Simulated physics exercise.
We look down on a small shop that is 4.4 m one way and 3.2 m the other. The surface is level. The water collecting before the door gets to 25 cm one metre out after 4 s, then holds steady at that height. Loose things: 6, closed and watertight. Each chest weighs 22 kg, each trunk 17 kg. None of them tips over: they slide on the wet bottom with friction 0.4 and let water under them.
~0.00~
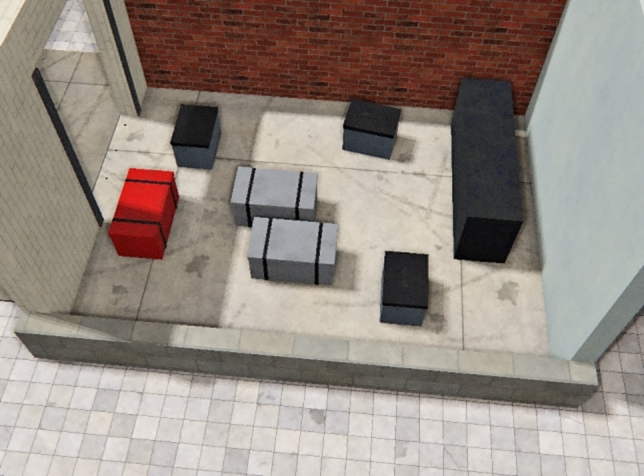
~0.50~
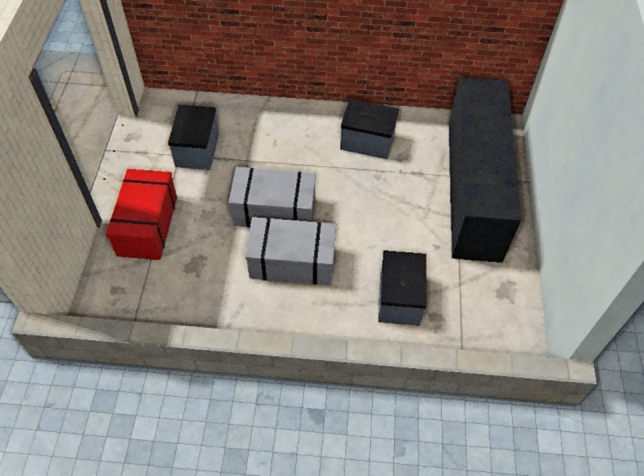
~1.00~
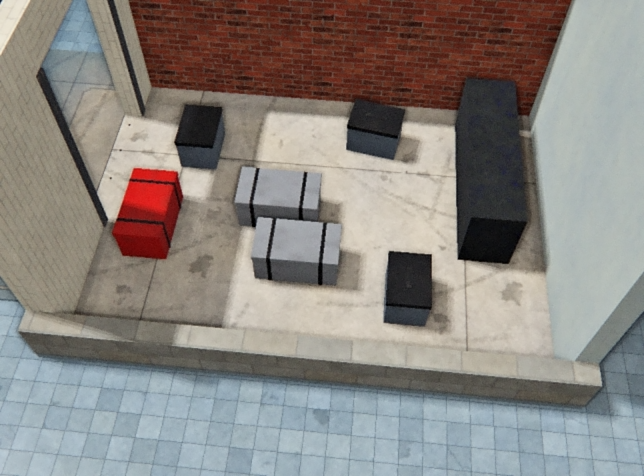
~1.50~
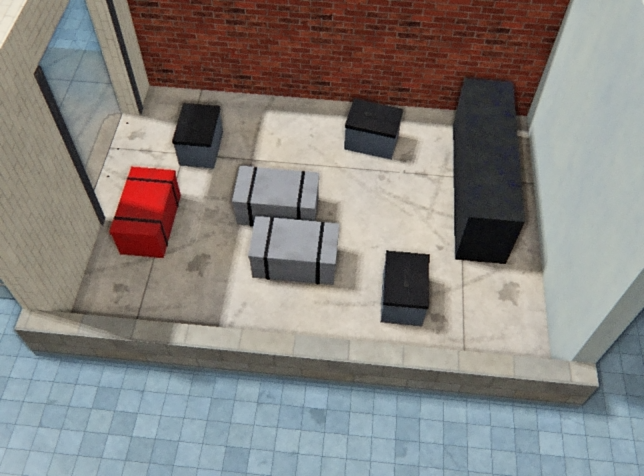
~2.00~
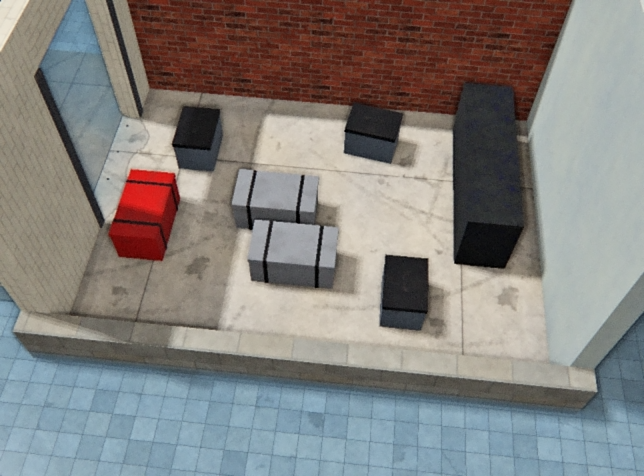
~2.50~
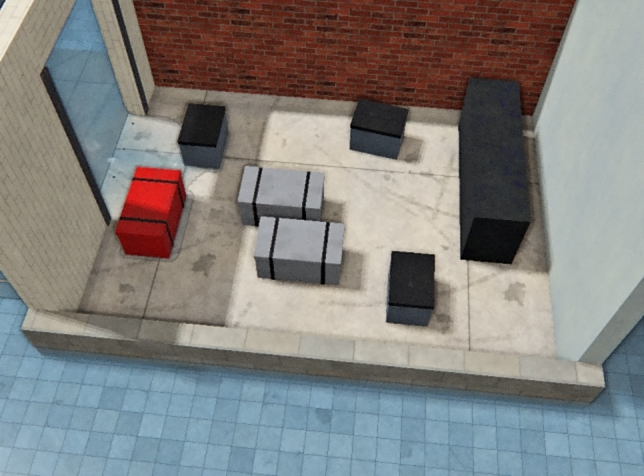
Small brick-backed shop seen from above, water spreading over the paving outside, then creeping in at left, trunks staying still.
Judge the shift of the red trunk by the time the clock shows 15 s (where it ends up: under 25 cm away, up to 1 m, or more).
Distance covered: Moderate.
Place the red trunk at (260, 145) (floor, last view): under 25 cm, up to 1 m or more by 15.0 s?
Here it heads a good way off.
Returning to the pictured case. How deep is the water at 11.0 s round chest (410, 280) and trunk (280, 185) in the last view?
I'd estimate 20 cm for the first and 19 cm for the second.
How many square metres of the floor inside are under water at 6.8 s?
Flooded: Near 13 m2.
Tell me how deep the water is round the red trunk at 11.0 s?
10 cm or so.
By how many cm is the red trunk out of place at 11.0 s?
Around 40 cm from the start by that time.
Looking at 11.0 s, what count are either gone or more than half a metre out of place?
It comes to 5.
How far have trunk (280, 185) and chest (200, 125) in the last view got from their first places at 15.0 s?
Net displacement, in order: 100 cm; 100 cm.
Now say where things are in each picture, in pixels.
The red trunk at (142, 201), on the bottom; 0.0 m2 under water; 0 of 6 have shifted, in the first picture.
The red trunk at (140, 202), on the bottom; 0.0 m2 under water; 0 of 6 have shifted, in the second picture.
The red trunk at (146, 201), on the bottom; 0.0 m2 under water; 0 of 6 have shifted, in the third picture.
The red trunk at (143, 200) rests on the ground; 0.0 m2 under water; 0 of 6 have shifted, in the fourth picture.
The red trunk at (143, 203), on the bottom; 0.1 m2 under water; 0 of 6 have shifted, in the fifth picture.
The red trunk at (149, 200), on the bottom; water covers 0.7 m2; 0 of 6 have shifted, in the sixth picture.
After 3.5 s the red trunk is near (155, 206), 0.1 m from its start, aground; 0 afloat.
After 6.8 s the red trunk is near (172, 283), 1.0 m from its start, aground; 4 afloat.
After 11.0 s the red trunk is near (136, 234), 0.4 m from its start, afloat; 6 afloat.
After 15.0 s the red trunk is near (195, 203), 0.5 m from its start, afloat; 6 afloat.
